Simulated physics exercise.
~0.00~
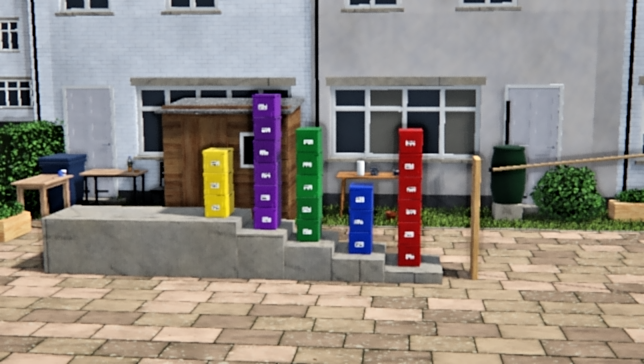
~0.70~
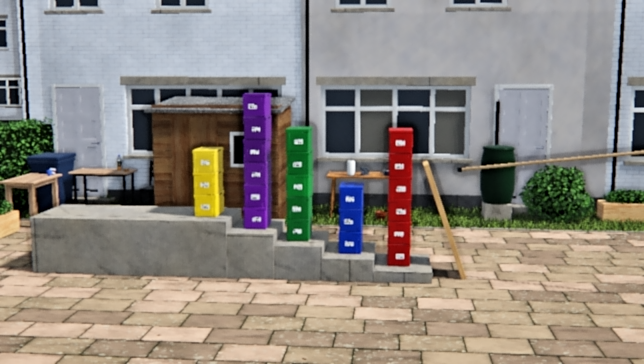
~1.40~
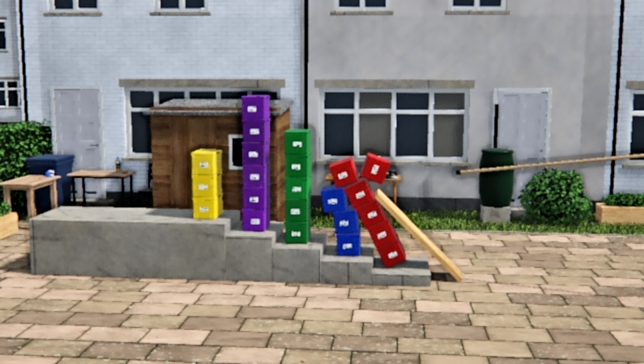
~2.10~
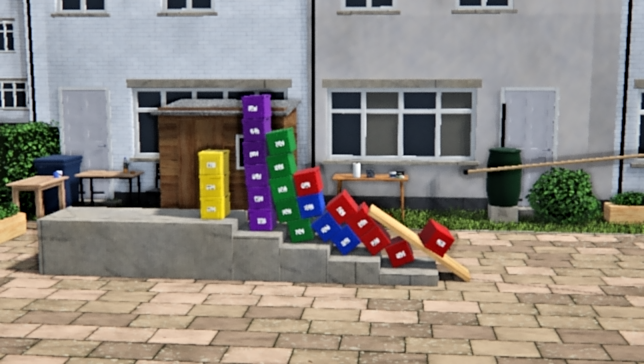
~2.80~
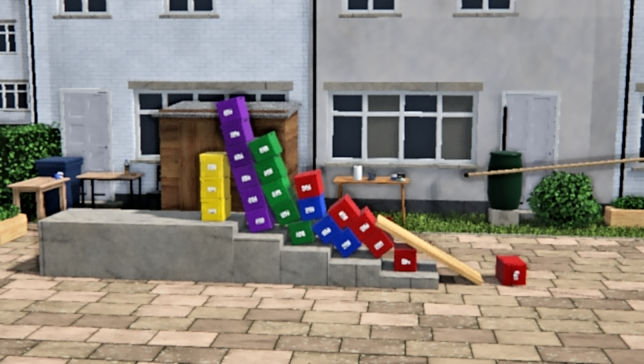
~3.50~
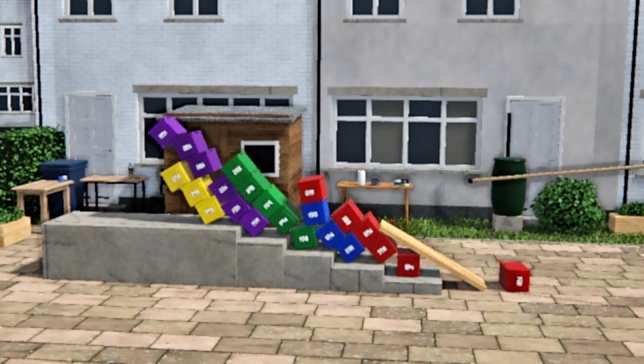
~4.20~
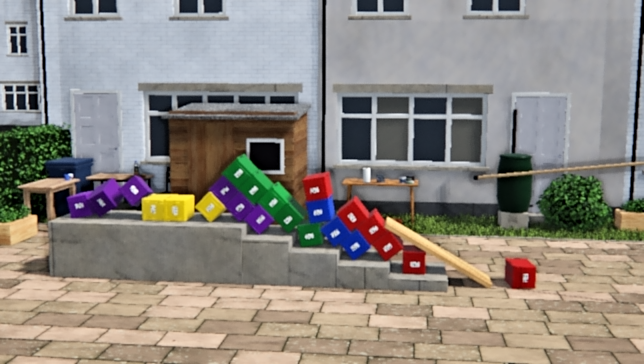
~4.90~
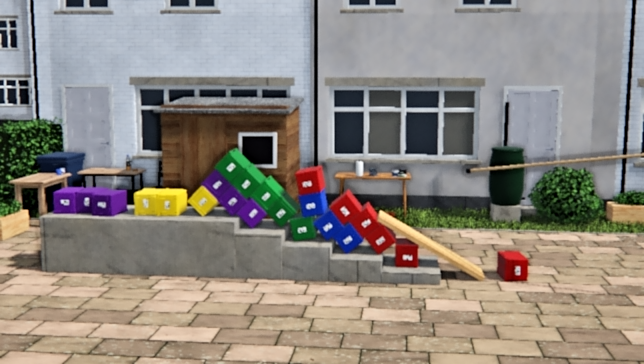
To begin with, five columns of coloured boxes stand on grey steps in front of houses, while a long pole reaches from the right to an upright wooden board. The board tips left into the red column, which buckles against the blue one. Red boxes tumble, one landing on the paving at right, as the blue boxes topple toward the green column. Green then leans into the tall purple column, which bends left over the yellow one and knocks it down. Finally, purple and yellow boxes lie along the top level, with the others slumped down the steps beside the slanting board.
